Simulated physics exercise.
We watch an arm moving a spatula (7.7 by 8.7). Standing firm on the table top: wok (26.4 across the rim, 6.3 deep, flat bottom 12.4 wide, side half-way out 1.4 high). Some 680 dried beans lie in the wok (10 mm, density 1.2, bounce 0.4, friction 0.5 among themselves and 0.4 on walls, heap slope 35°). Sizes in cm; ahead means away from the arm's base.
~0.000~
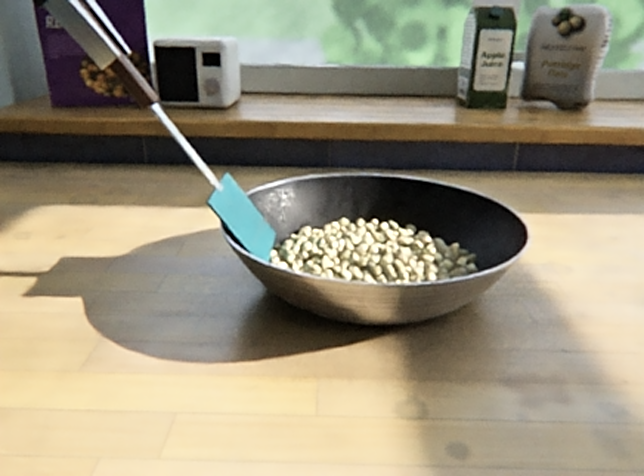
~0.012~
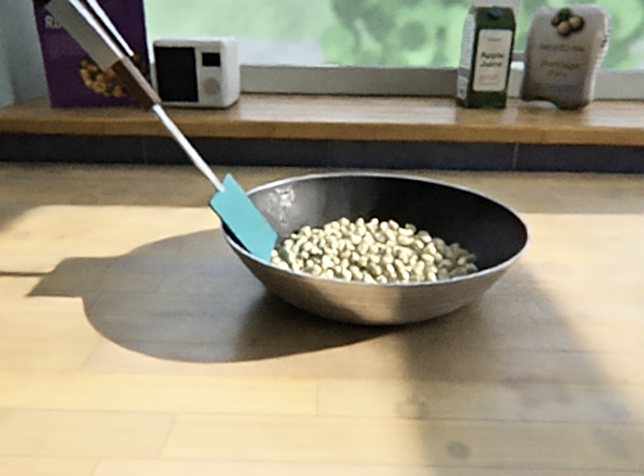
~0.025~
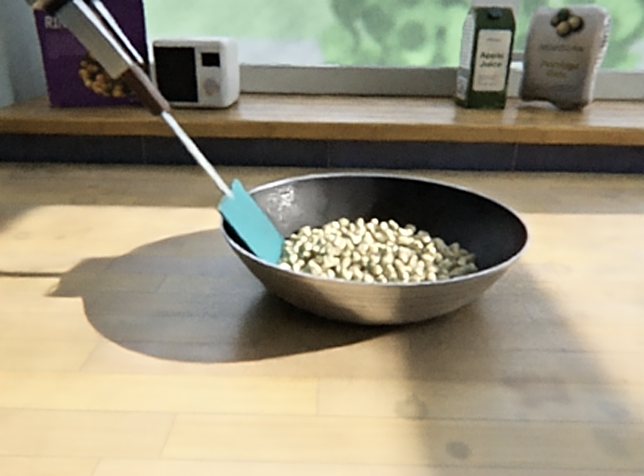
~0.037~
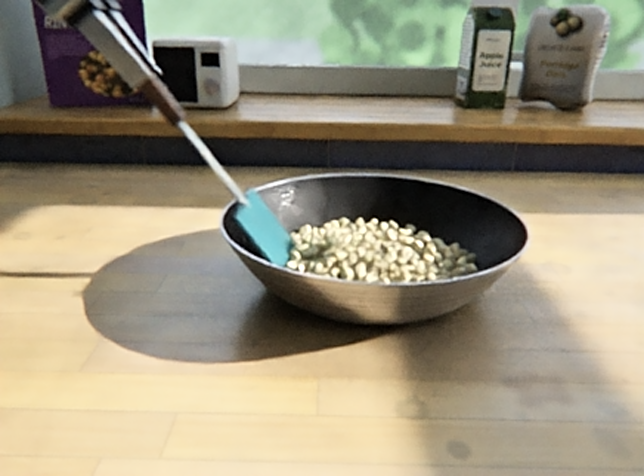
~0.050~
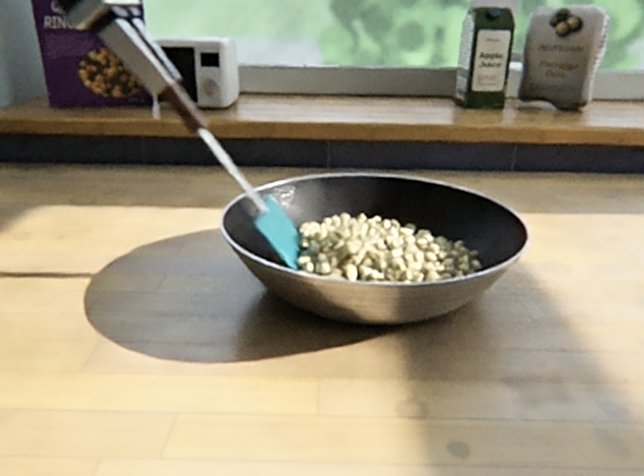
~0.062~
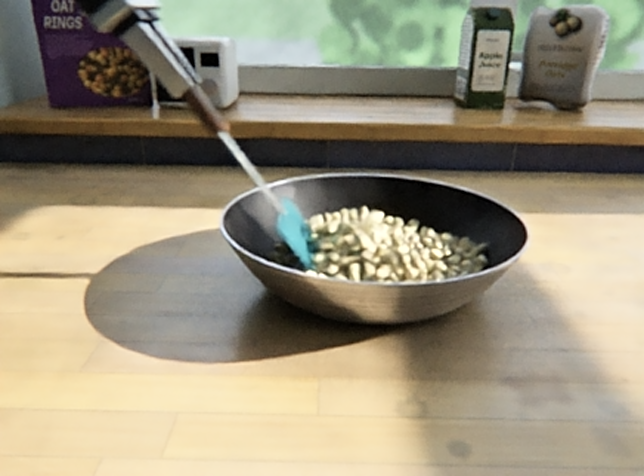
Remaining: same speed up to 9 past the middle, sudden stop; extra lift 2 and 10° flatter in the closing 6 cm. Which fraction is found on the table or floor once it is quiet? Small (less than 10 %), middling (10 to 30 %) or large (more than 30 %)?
A large share, more than 30 %, ends on the table or floor.
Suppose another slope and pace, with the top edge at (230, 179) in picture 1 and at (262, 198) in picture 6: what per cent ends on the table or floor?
Some 25 per cent.
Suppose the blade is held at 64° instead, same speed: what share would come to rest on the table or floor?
Then about 40 per cent.
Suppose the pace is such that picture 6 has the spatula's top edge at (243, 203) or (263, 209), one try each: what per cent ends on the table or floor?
About 15 and 35 per cent.
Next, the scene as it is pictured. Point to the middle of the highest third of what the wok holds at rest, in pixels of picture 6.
At about (427, 248).
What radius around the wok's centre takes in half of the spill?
Roughly 32 cm.
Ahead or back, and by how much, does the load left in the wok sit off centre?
Roughly 3.0 cm ahead.
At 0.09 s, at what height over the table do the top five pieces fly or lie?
Roughly 8 cm.
After 0.09 s, sloping 54°, highest piece 9 above the table; 683 in the wok.
After 0.12 s, sloping 52°, highest piece 11 above the table; 683 in the wok.
After 0.34 s, sloping 44°, highest piece 18 above the table; 413 in the wok, 30 on the table or floor, 240 on the blade or in flight.
After 1.39 s, sloping 44°, highest piece 5 above the table; 412 in the wok, 271 on the table or floor.
At rest, 412 in the wok, 271 on the table or floor. That is 40 % on the table or floor.
